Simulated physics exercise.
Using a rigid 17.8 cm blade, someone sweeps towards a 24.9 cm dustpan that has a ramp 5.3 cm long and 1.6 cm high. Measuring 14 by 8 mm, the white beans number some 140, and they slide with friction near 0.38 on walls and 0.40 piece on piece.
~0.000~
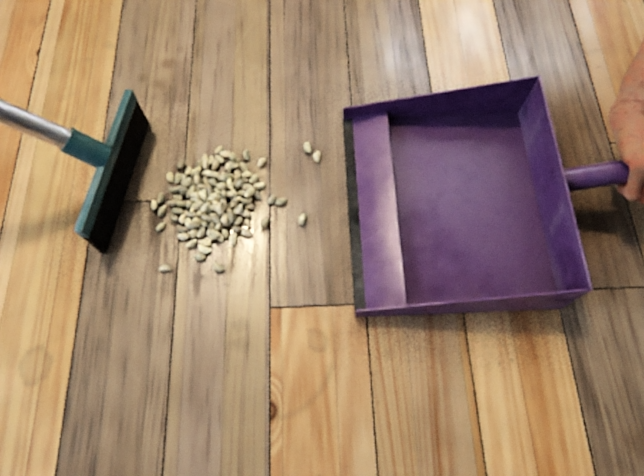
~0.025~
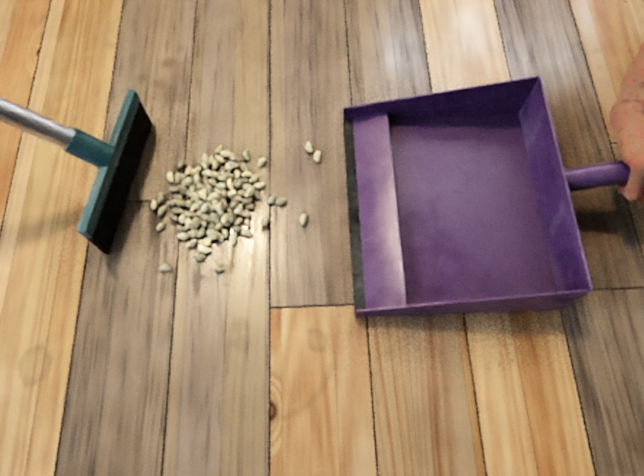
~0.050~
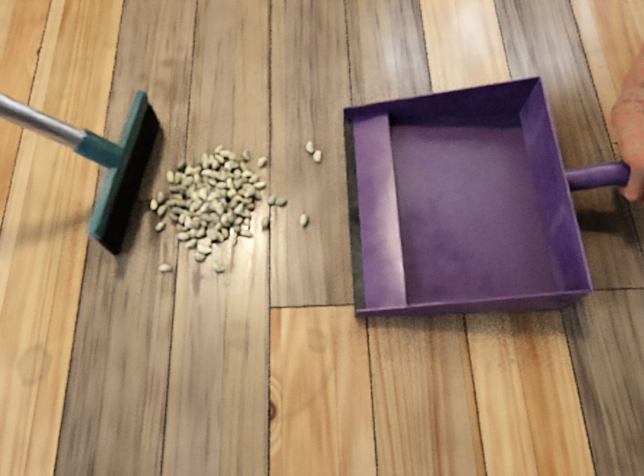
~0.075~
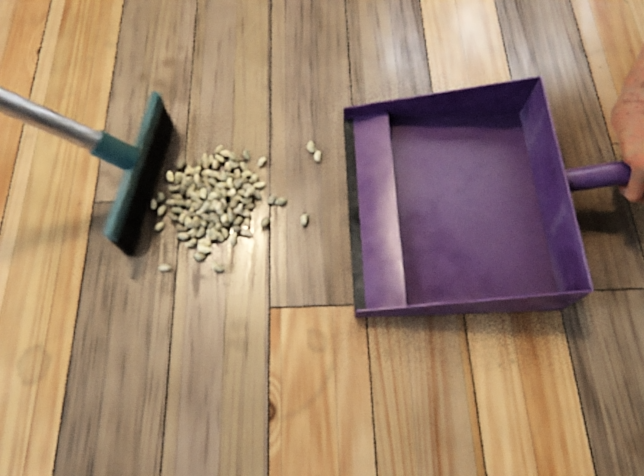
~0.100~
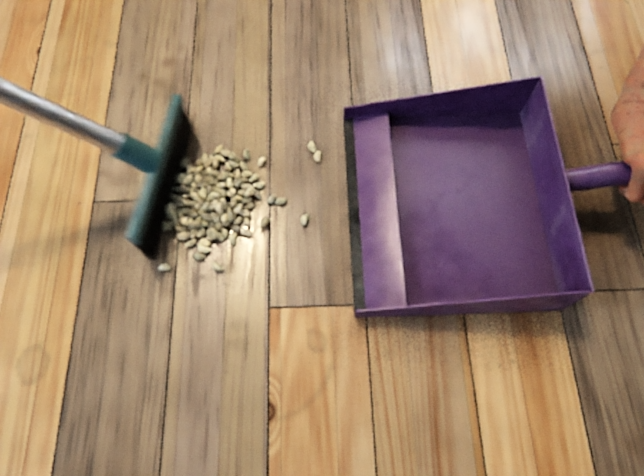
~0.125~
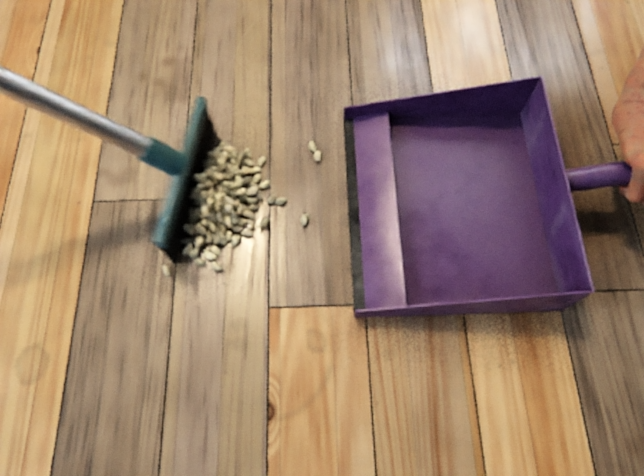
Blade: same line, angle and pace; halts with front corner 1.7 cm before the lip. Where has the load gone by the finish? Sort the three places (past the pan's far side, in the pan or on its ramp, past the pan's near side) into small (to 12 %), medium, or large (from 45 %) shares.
Far side: Small. Pan: Large. Near side: Small.
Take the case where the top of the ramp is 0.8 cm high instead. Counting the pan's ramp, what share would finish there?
Close to 60 per cent then.
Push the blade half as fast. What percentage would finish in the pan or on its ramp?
In that case roughly 30 percent.
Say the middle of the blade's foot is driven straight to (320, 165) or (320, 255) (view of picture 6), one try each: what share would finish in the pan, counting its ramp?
The two tries give about 55 and 55 percent.
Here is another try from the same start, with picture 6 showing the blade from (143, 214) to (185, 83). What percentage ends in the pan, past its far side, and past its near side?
Pan 15, far 5, near 0.
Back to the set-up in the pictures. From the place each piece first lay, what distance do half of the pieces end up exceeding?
Median shift: Approx. 18 cm.
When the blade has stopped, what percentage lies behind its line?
Roughly 0 per cent of it.
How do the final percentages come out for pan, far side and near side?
Far side - 0; pan - 60; near side - 5.
After 0.21 s, middle of the blade 8 cm from the lip; 0 % over the lip, far side 0 %, near side 0 %.
After 0.26 s, middle of the blade 5 cm from the lip; 5 % over the lip, far side 0 %, near side 0 %.
Then, at 0.45 s, middle of the blade 3 cm from the lip; 65 % over the lip, far side 0 %, near side 5 %.
By 2.1 s all is still; far side 0 %, pan 60 %, near side 5 %, in front of the lip or behind the blade 30 %.
